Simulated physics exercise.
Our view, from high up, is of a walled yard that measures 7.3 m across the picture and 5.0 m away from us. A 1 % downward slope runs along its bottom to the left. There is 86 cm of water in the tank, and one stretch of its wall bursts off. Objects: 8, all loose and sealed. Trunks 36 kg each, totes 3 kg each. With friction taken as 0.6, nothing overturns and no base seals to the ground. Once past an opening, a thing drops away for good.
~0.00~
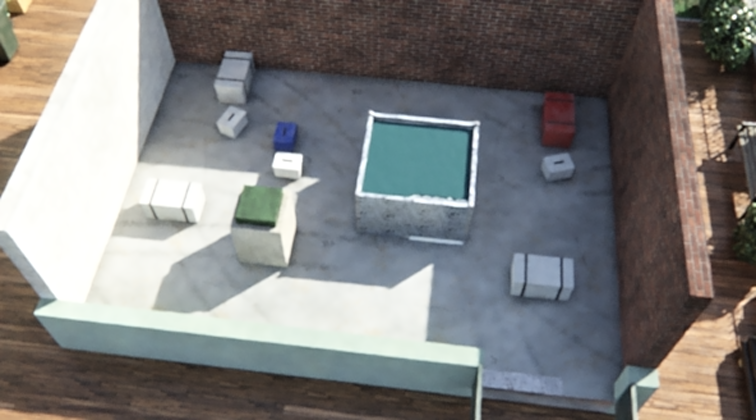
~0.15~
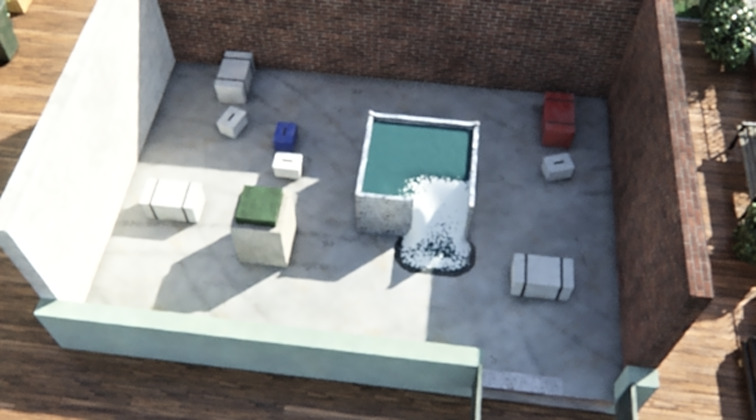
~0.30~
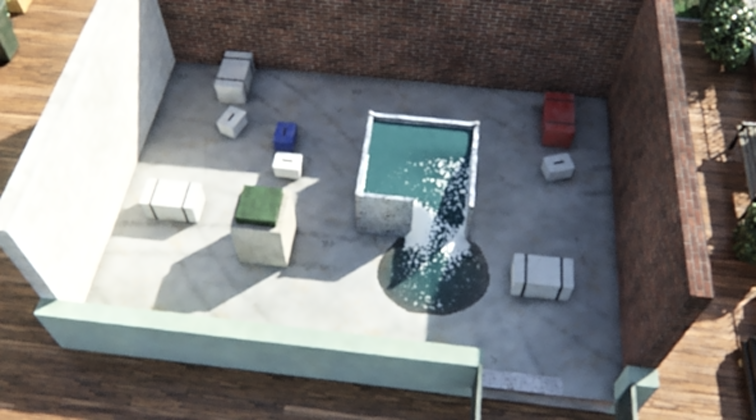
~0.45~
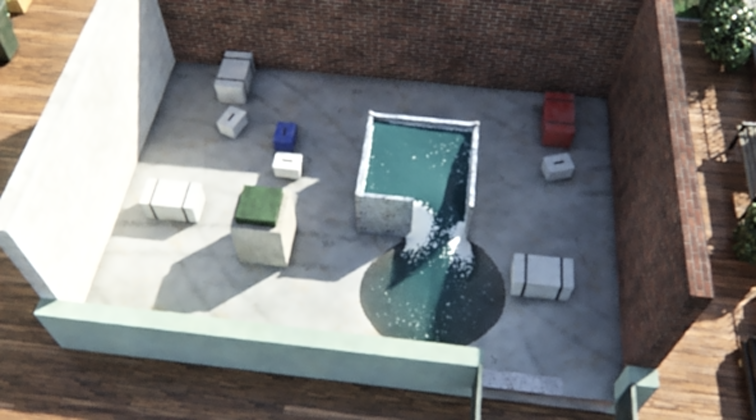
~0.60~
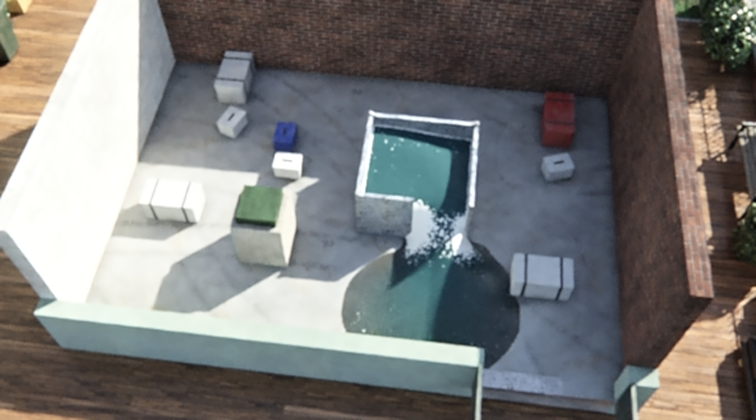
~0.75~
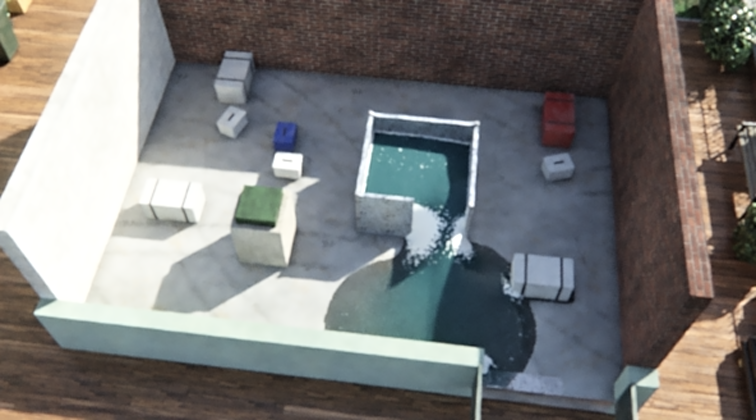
Walled yard with scattered boxes, water bursting from the front of a square tank and spreading in a dark pool across the floor.
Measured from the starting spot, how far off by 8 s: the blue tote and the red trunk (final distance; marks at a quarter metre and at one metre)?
First the blue tote: It barely budges. Then the red trunk: It barely budges.
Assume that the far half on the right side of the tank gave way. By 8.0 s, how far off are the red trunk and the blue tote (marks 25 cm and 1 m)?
The red trunk is swept a long way; the blue tote is swept a long way.
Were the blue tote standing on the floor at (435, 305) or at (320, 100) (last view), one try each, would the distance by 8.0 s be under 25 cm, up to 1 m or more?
First it is swept away, then it remains in place.
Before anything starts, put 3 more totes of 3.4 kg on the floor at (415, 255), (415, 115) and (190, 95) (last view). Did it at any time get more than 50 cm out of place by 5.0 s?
Going through them in the order asked, they come out clear of the mark, shy of the mark and shy of the mark.
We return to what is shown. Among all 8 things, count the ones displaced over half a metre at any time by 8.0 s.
My count gives 0.
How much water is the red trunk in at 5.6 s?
I'd put it at about 1 cm.
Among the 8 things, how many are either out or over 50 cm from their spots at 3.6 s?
At that time I count 0.
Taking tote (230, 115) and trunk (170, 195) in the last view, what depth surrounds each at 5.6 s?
2 and 5 cm.
After 1.6 s the blue tote is near (285, 132), 0.0 m from its start, aground; the red trunk is near (560, 112), 0.0 m from its start, aground; 0 of 8 are out; 0 afloat.
After 3.6 s the blue tote is near (285, 132), 0.0 m from its start, aground; the red trunk is near (560, 112), 0.0 m from its start, aground; 0 of 8 are out; 0 afloat.
After 5.6 s the blue tote is near (285, 132), 0.0 m from its start, aground; the red trunk is near (560, 112), 0.0 m from its start, aground; 0 of 8 are out; 0 afloat.
After 8.0 s the blue tote is near (285, 132), 0.0 m from its start, afloat; the red trunk is near (560, 112), 0.0 m from its start, aground; 0 of 8 are out; 2 afloat.
